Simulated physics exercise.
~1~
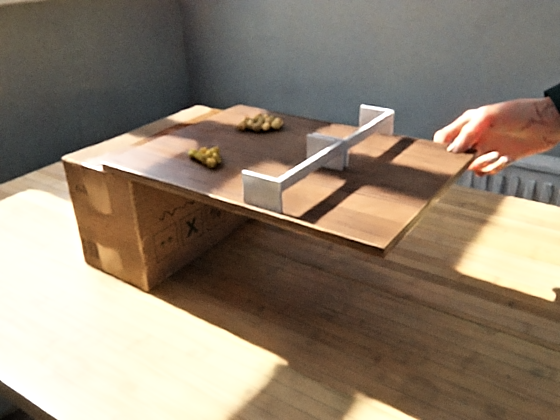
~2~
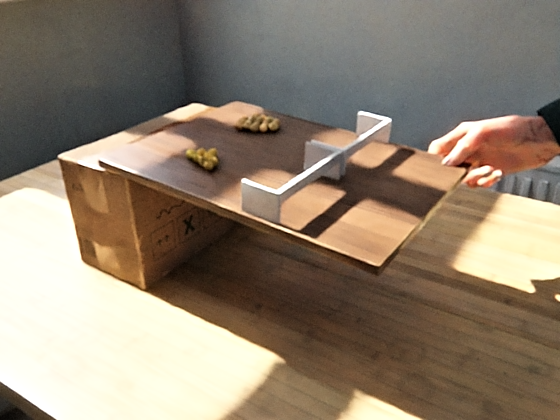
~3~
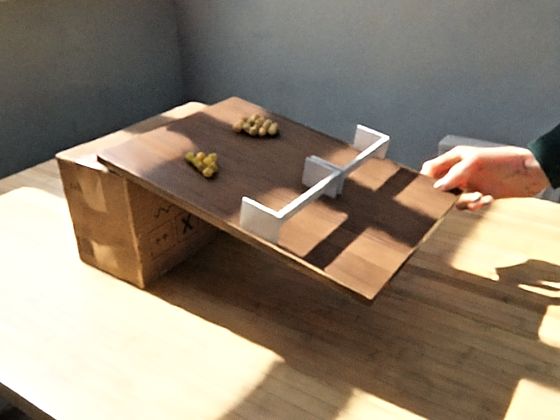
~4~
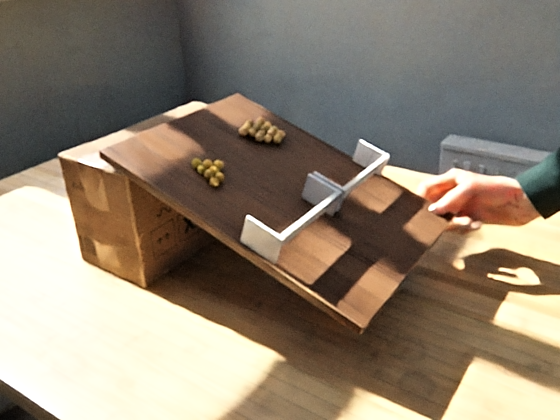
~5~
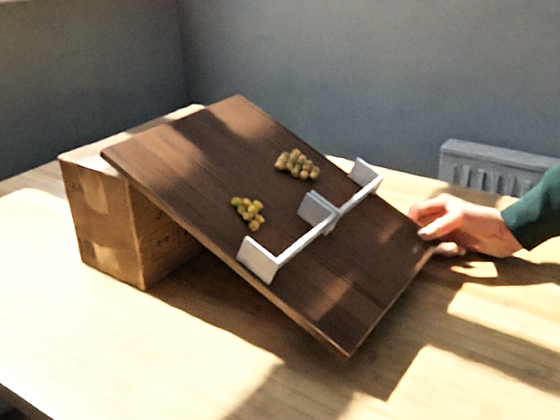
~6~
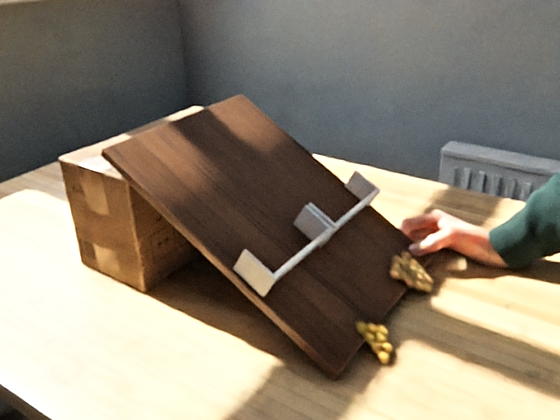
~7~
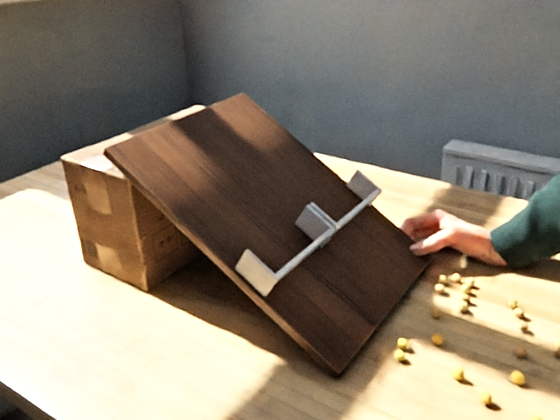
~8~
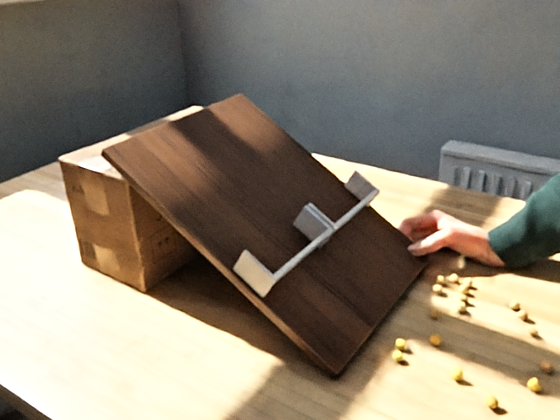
A hand lowered the right end of a dark wooden board propped on a cardboard box, tilting it into a ramp, and two clusters of small yellowish balls slid down past the pale barrier, rolled off the bottom and ended up scattered across the table.
